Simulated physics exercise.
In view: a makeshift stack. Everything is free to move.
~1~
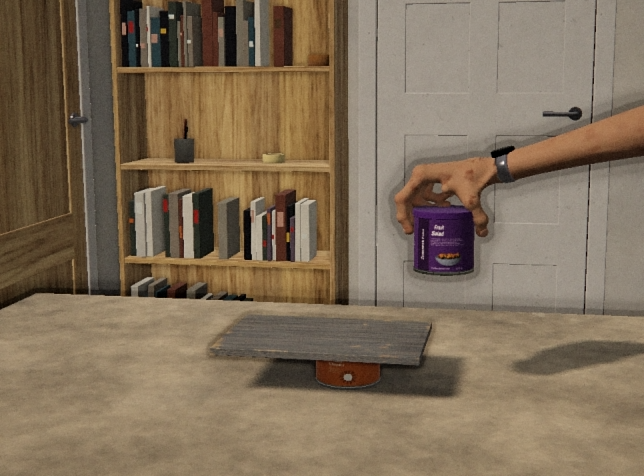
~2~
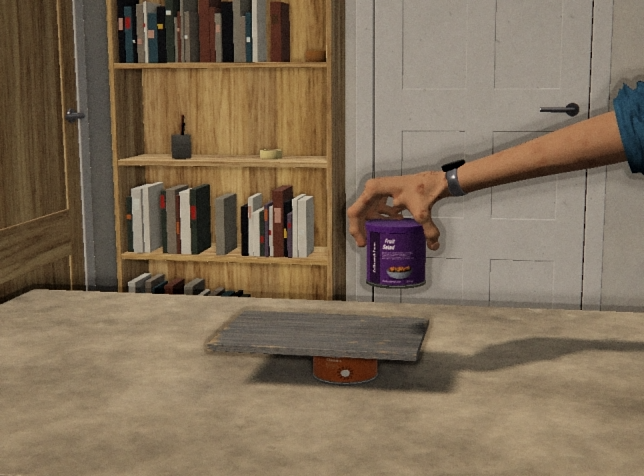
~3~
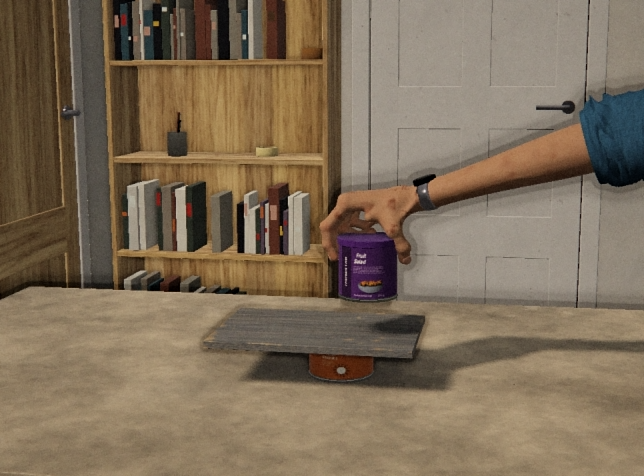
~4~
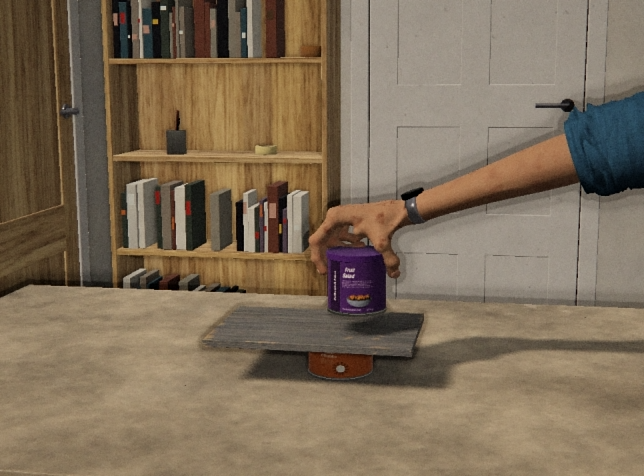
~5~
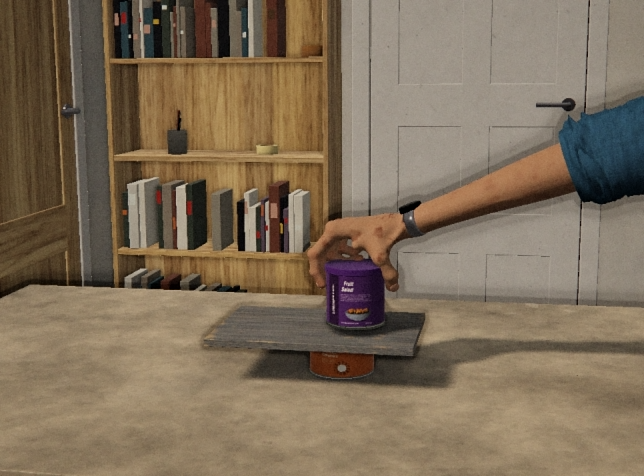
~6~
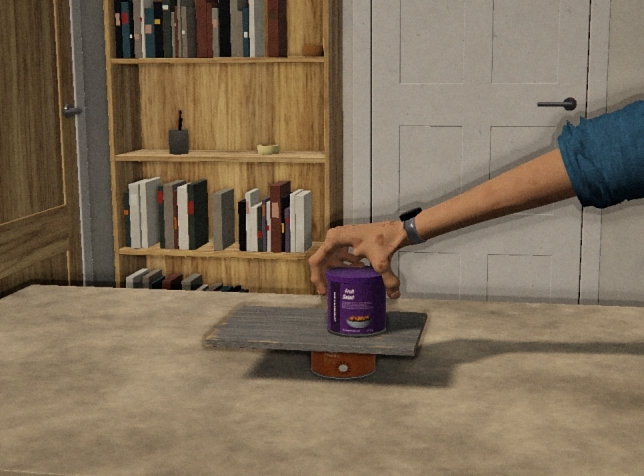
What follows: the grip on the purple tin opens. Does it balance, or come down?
It keeps its balance.
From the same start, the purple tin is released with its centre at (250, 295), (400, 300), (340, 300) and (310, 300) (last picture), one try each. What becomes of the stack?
In the first case it comes apart; in the second case it stays up; in the third case it holds; in the fourth case it keeps its balance.
Then, 0.50 s later than the last frame, all is still.
Then, 1.30 s later than the last frame, purple tin resting near (357, 301).
When it is over, all 3 as before. End places, in pixels of the last picture, purple tin near (357, 301). The stack holds.
